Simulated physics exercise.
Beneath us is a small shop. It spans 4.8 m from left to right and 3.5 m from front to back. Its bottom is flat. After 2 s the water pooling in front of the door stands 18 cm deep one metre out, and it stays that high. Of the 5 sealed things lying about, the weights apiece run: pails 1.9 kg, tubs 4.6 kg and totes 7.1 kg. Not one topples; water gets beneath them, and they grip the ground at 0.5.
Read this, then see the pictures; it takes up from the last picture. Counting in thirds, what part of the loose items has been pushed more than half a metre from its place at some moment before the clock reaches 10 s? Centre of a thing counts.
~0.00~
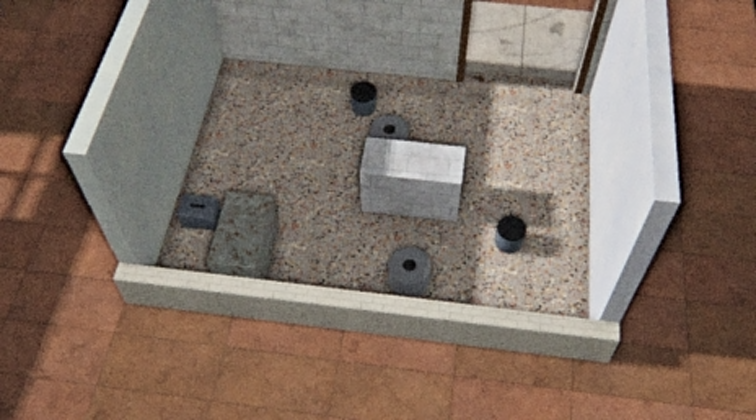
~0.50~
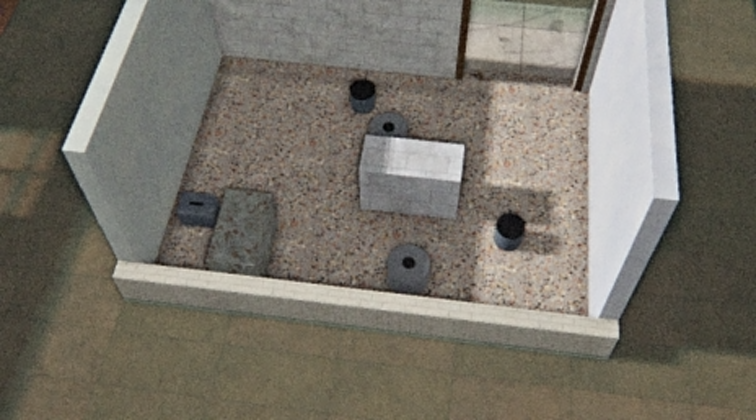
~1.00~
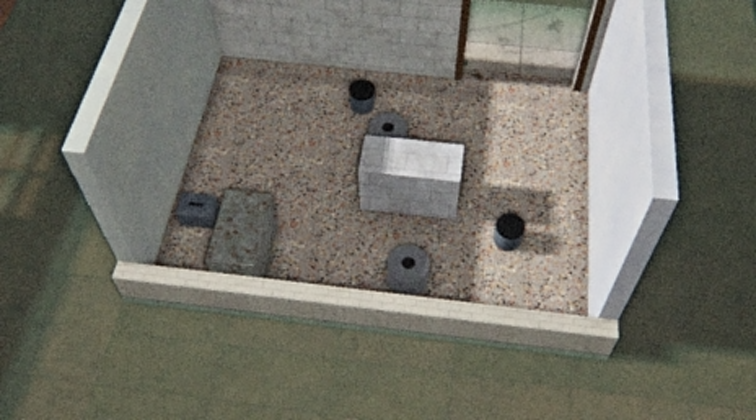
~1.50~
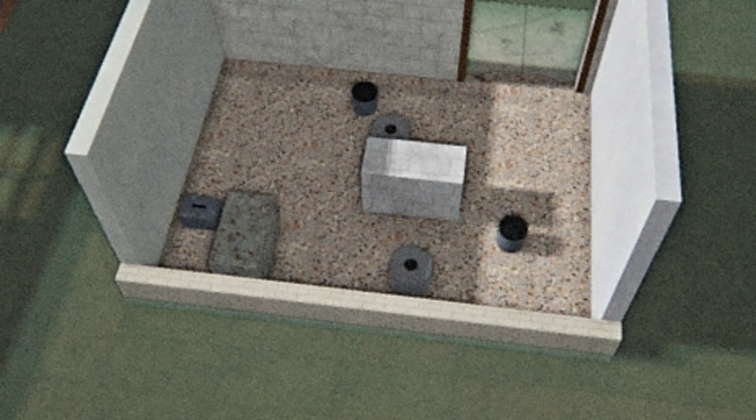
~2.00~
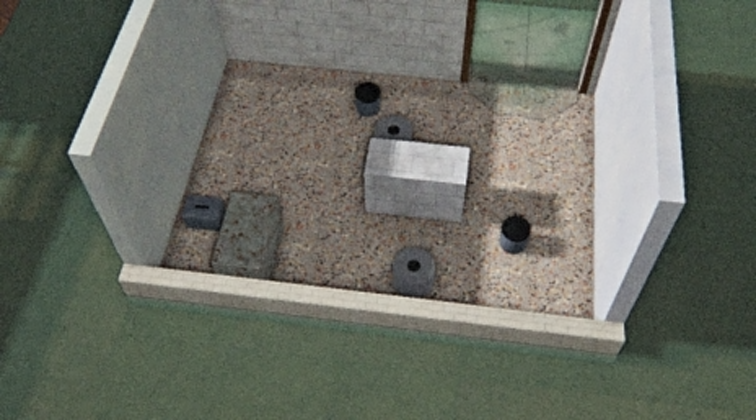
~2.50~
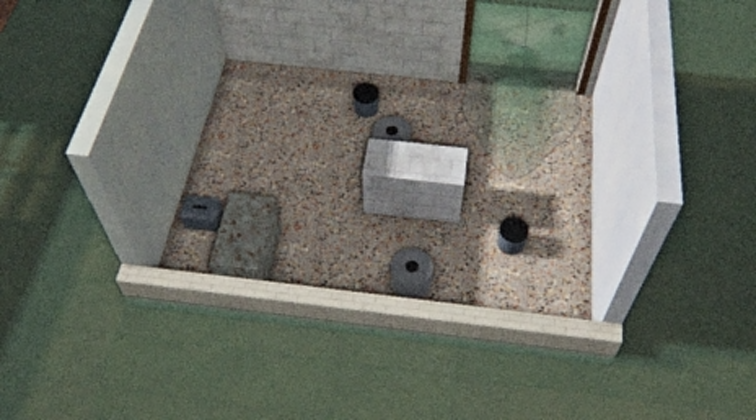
It will work out to one to two of every three.
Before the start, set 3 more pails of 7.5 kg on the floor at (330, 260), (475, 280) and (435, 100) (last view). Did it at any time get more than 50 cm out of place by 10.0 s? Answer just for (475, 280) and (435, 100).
In turn: Beyond the mark, within the mark.
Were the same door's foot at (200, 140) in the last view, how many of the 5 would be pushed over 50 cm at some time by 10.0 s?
Then it comes to 4.
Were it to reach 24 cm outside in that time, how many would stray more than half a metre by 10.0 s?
Then 4 of them.
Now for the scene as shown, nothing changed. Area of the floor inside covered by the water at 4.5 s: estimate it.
Flooded: Near 8.0 m2.
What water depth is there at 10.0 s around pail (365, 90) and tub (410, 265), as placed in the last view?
Depth approx. 3 cm / 6 cm.
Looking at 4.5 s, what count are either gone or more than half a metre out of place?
My count gives 1.
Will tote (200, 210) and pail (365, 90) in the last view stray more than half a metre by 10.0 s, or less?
Smaller; smaller.
After 3.5 s 0 of 5 are over 50 cm from their spots; 0 afloat.
After 4.5 s 1 of 5 are over 50 cm from their spots; 1 afloat.
After 7.0 s 3 of 5 are over 50 cm from their spots; 2 afloat.
After 10.0 s 3 of 5 are over 50 cm from their spots, and 3 have been at some point; 4 afloat.
